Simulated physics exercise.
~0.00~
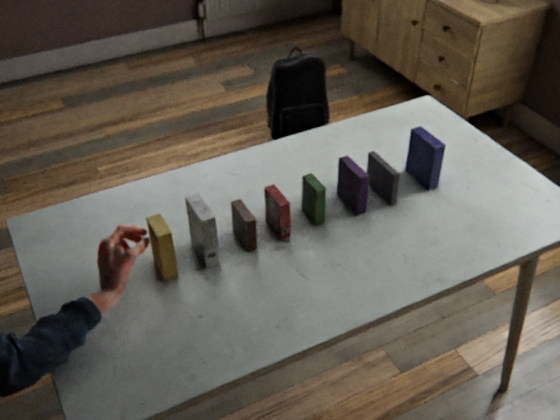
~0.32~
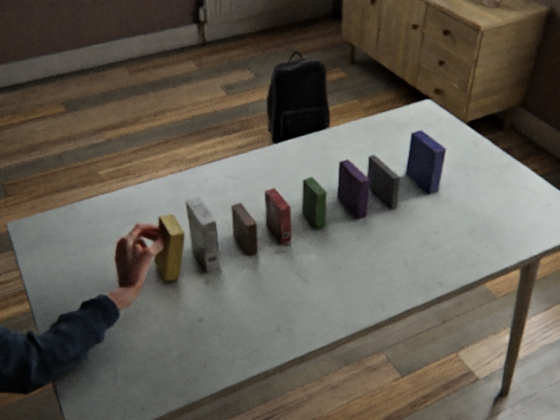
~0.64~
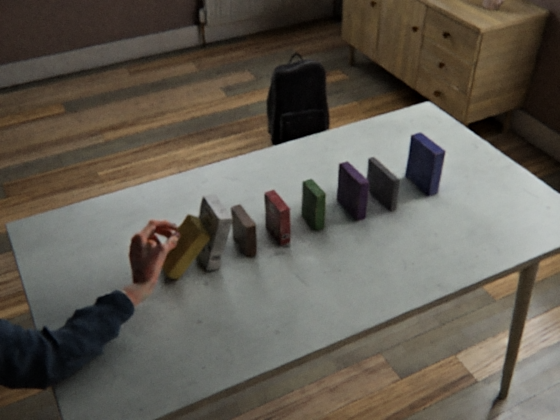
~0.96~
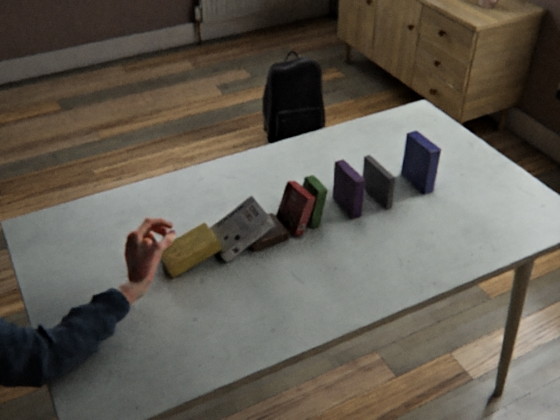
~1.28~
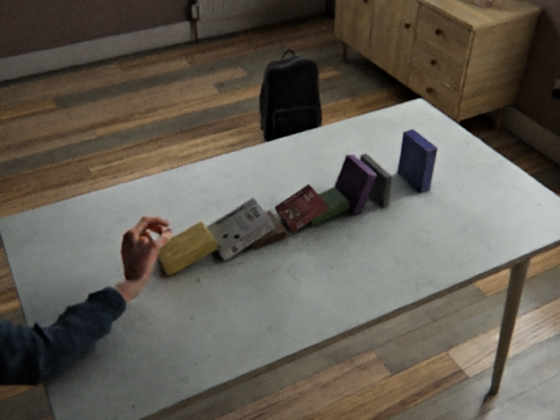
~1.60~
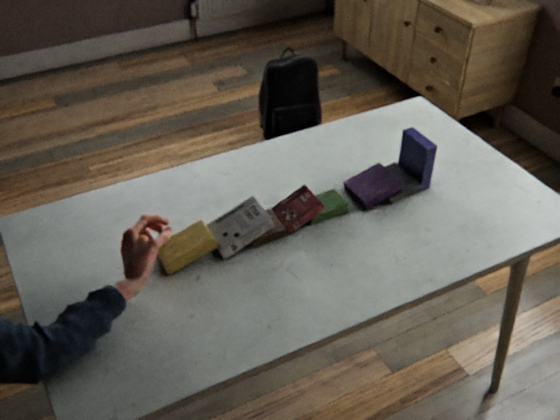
On a pale table in a wood-floored room, a hand tips a yellow block rightward into a row of upright flat pieces, which topple one after another, white, brown, red, green, purple and grey, until only the blue board at the far end remains standing.
